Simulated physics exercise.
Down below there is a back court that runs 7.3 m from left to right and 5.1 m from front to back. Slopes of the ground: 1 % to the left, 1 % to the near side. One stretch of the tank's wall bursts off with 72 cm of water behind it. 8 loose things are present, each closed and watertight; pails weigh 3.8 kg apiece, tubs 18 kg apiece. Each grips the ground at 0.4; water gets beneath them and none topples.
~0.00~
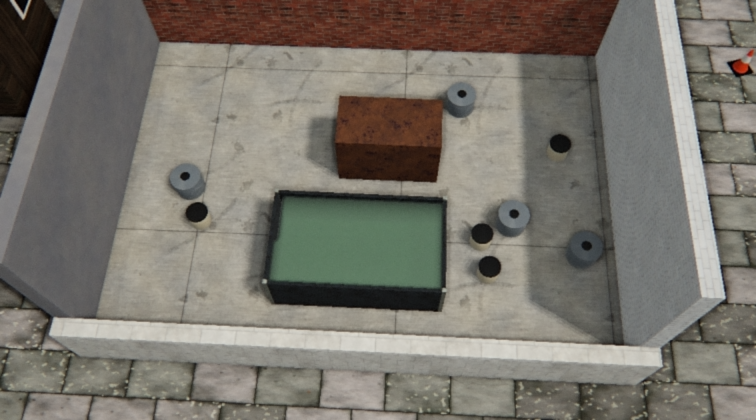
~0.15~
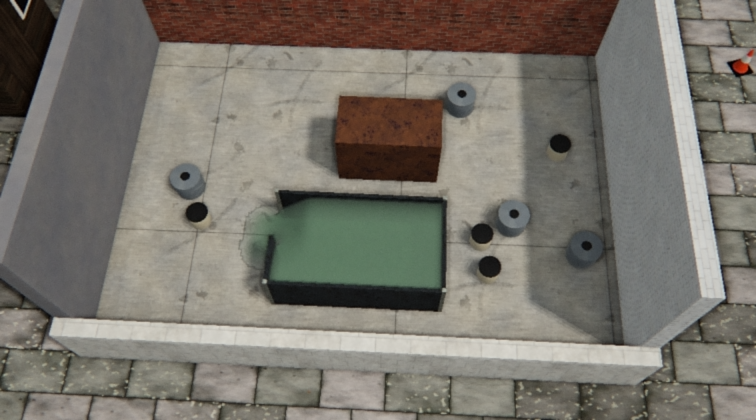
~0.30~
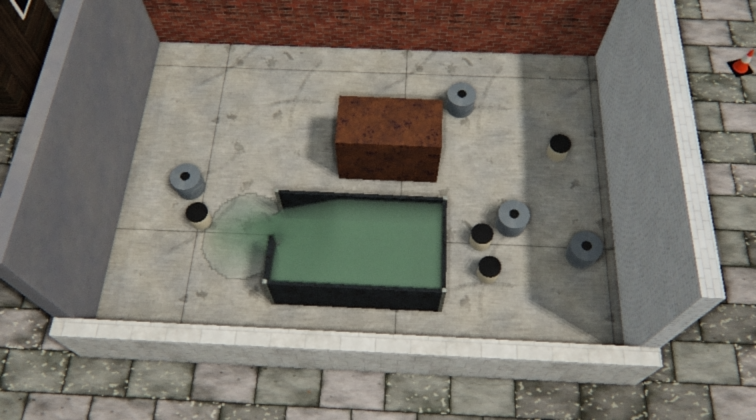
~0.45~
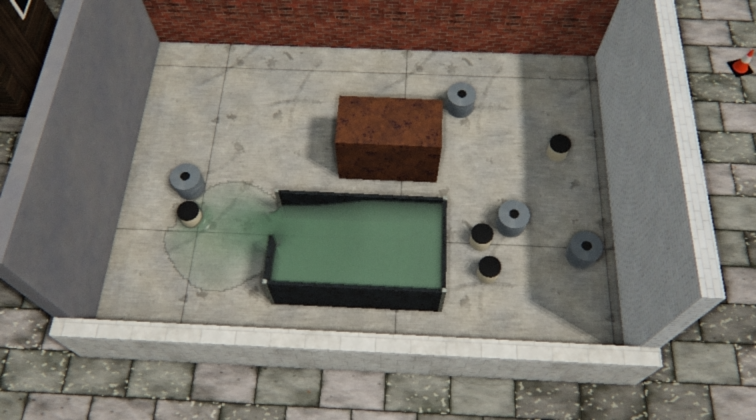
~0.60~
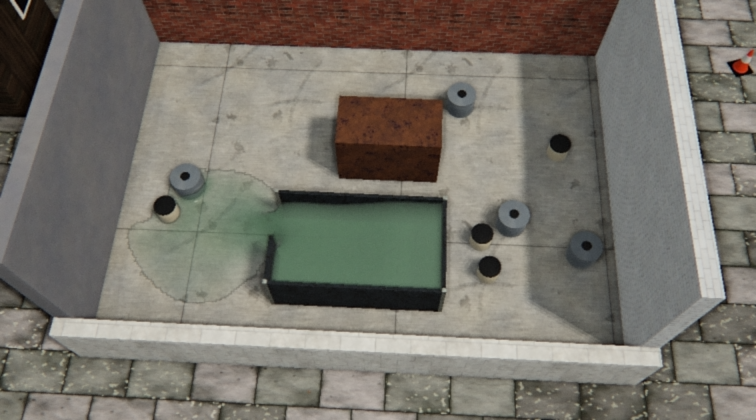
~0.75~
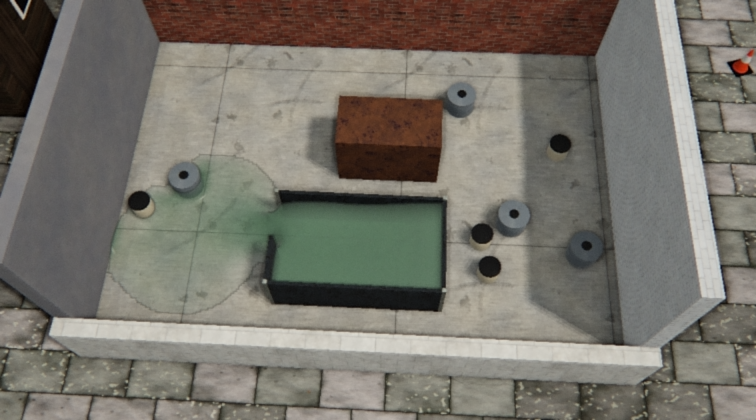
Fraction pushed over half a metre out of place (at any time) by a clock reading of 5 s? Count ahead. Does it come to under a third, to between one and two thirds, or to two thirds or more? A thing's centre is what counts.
Under a third.
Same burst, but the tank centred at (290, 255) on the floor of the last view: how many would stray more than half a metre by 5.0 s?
Then the count would be 2.
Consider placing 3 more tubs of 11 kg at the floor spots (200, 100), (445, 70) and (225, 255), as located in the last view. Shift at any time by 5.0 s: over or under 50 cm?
Reading them off in order: Clears the mark, not beyond, clears the mark.
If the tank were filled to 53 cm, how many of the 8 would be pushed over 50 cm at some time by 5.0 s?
Count under that change: 2.
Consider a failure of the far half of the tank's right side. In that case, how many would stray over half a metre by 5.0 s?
In that case the number is 4.
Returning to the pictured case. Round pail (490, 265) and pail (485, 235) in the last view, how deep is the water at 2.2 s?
Some 0 cm at the first, some 0 cm at the second.
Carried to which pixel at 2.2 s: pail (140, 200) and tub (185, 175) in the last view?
First one near (135, 137), second near (165, 73).
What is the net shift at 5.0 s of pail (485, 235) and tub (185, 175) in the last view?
In that order: 0 cm, 300 cm.
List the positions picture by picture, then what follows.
The first frame shows a pail at (197, 212) rests on the ground; a tub at (185, 176), on the bottom; water covers 3.0 m2; 0 of 8 have shifted.
The second frame shows a pail at (197, 212) rests on the ground; a tub at (185, 176), on the bottom; 3.5 m2 under water; 0 of 8 have shifted.
The third frame shows a pail at (197, 212), on the bottom; a tub at (185, 176), on the bottom; water covers 4.2 m2; 0 of 8 have shifted.
The fourth frame shows a pail at (188, 210) rests on the ground, 13 cm from its start; a tub at (185, 176) rests on the ground; water covers 5.1 m2; 1 of 8 have shifted.
The fifth frame shows a pail at (164, 205), on the bottom, 50 cm from its start; a tub at (185, 176) rests on the ground; water covers 6.2 m2; 1 of 8 have shifted.
The sixth frame shows a pail at (139, 200), on the bottom, 90 cm from its start; a tub at (184, 175) rests on the ground, 3 cm from its start; water covers 7.4 m2; 1 of 8 have shifted.
After 1.1 s 1 of 8 are over 50 cm from their spots; 1 afloat.
After 2.2 s 2 of 8 are over 50 cm from their spots; 2 afloat.
After 3.5 s 2 of 8 are over 50 cm from their spots; 1 afloat.
After 5.0 s 2 of 8 are over 50 cm from their spots, and 2 have been at some point; 1 afloat.
